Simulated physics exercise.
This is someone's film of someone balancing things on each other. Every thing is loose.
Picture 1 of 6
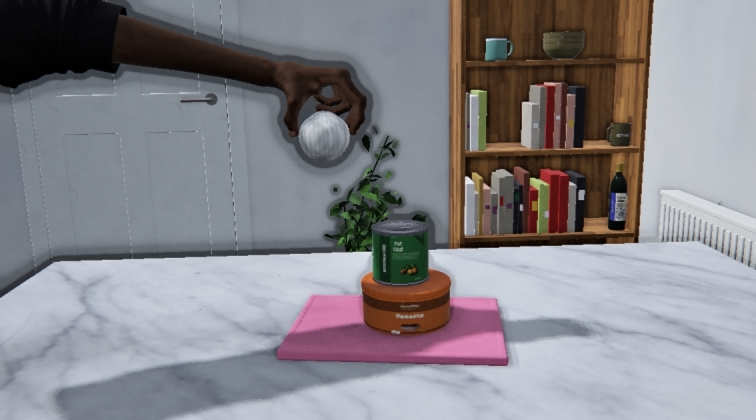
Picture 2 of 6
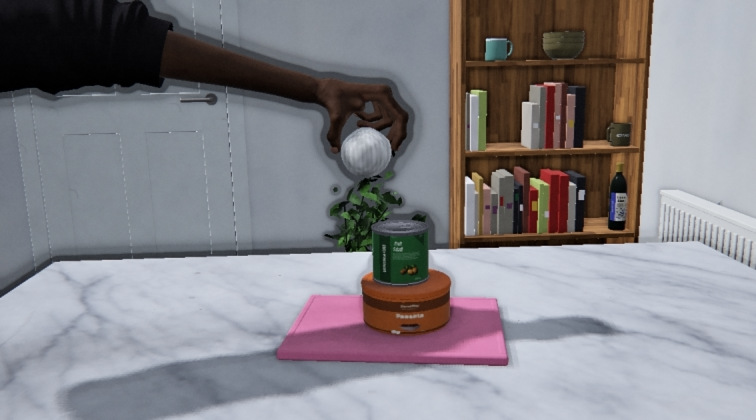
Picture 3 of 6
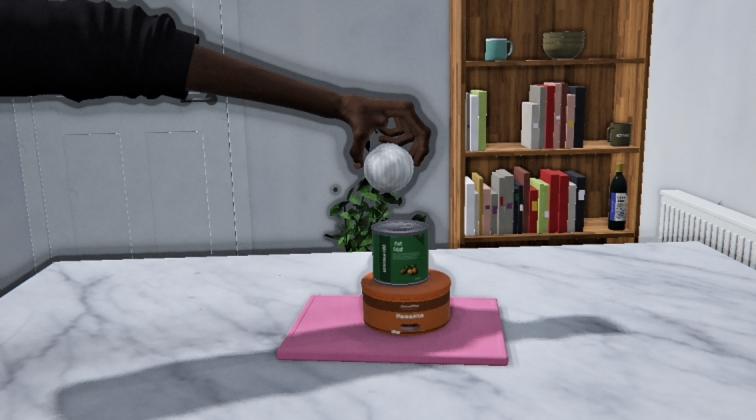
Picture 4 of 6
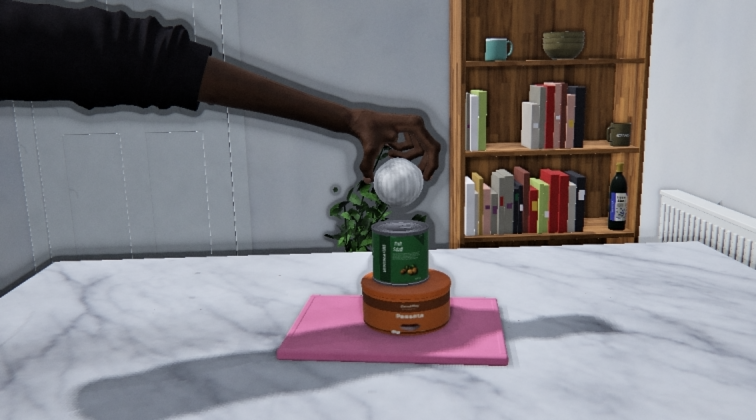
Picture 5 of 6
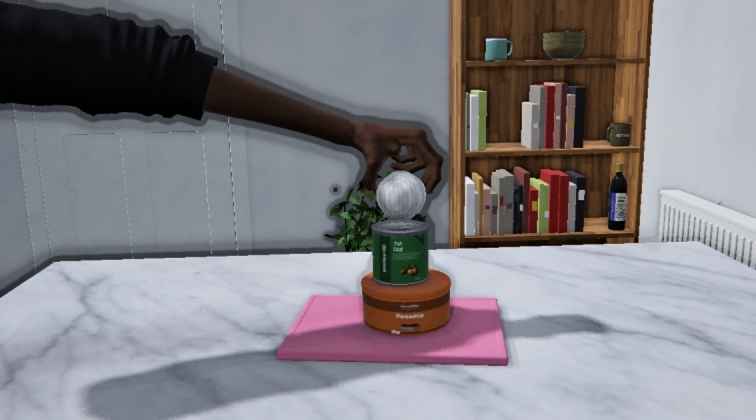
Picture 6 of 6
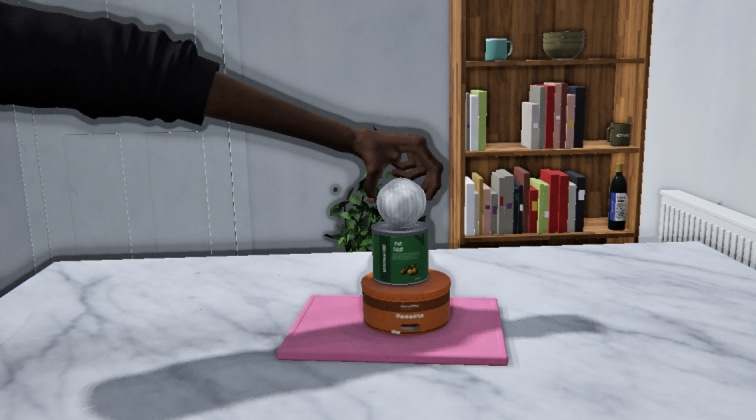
On a marble table, a hand lowers a white onion rightward and down onto a green tin stacked on an orange tub.
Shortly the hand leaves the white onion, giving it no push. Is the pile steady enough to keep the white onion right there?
I expect the stack will stand.
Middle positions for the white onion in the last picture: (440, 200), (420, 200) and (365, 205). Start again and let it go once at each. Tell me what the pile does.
Try 1: Falls over. Try 2: Stable. Try 3: Falls over.
Then, 0.20 s past the last view, nothing moves.
Then, 0.50 s past the last view, white onion resting near (402, 202).
Finally, all 4 still in place. Final places as the last picture's camera would see them, white onion near (402, 202). The pile stays up.
